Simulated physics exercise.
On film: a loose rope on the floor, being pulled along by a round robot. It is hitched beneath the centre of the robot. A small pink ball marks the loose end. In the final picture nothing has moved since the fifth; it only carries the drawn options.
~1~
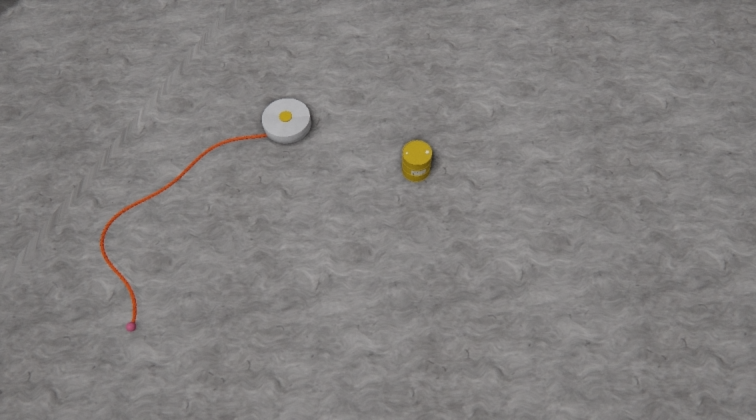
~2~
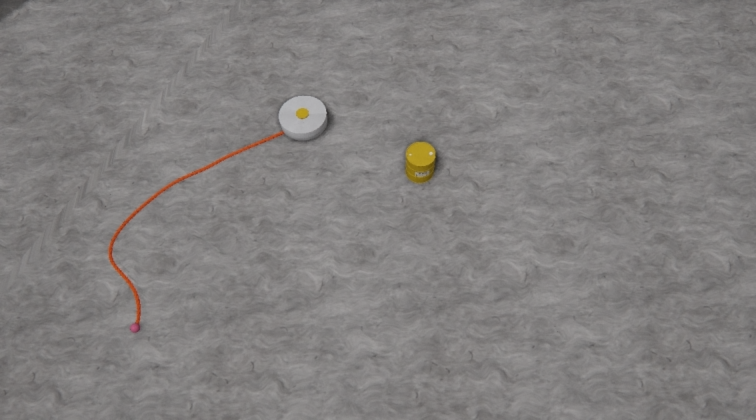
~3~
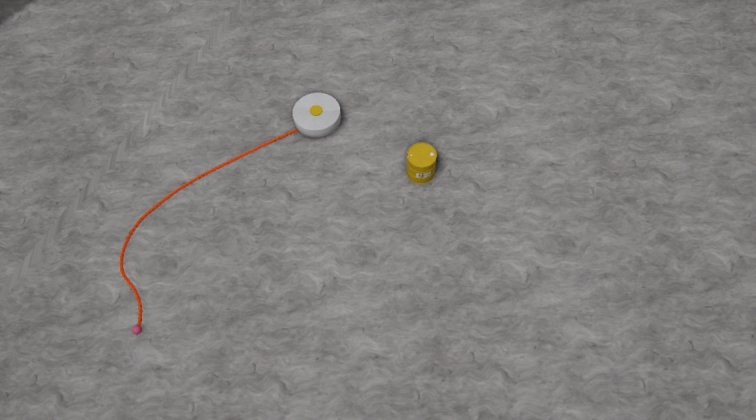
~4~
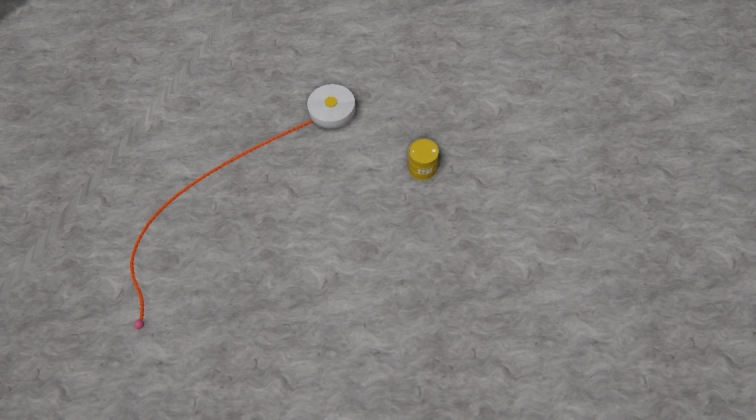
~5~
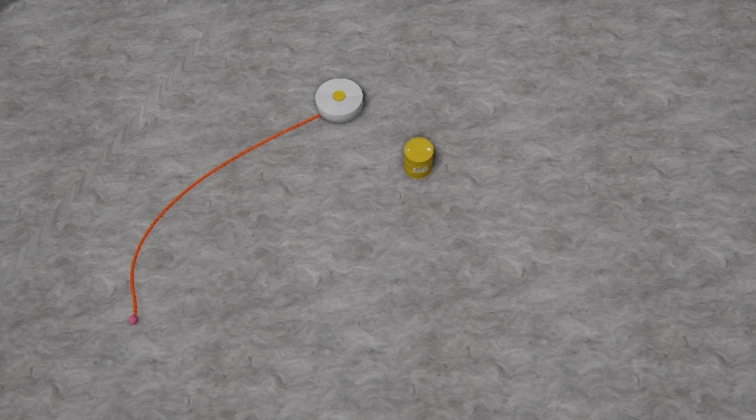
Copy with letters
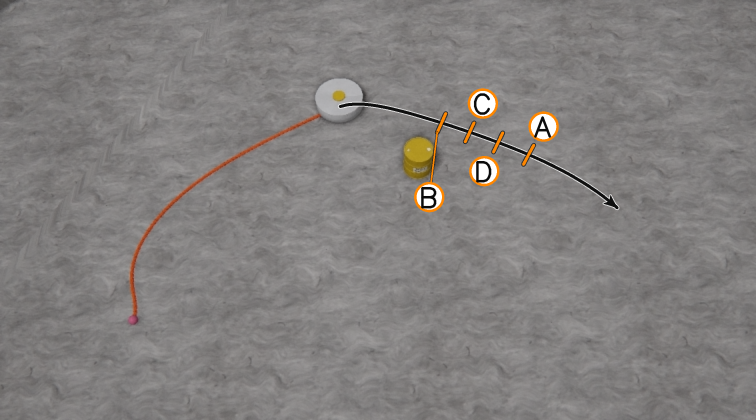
On a mottled gray floor, a round white robot with a yellow center glides a short way right and slightly upward, drawing out the curves of the orange rope trailing from it, while a yellow keg stands nearby.
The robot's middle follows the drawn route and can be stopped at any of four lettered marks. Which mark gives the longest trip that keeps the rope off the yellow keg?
No farther than D.
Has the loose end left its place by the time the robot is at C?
Yes.
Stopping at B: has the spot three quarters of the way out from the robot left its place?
Yes.
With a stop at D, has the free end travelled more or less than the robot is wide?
More.
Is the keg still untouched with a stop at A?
No.
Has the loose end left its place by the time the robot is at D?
Yes.
On the marked copy, A at (529, 155); B at (442, 123); C at (470, 132); D at (498, 142); the route from (340, 107) via (483, 137) to (617, 208).
With D. Early on, robot (395, 104), middle of the rope (250, 170), free end (136, 289).
Further on, robot (452, 121), middle of the rope (296, 164), free end (158, 255).
At the end, robot (500, 137), middle of the rope (338, 163), free end (187, 229); nothing has been touched.
As for the rest, A brings the rope against the keg; B is safe but short; C is safe but short.
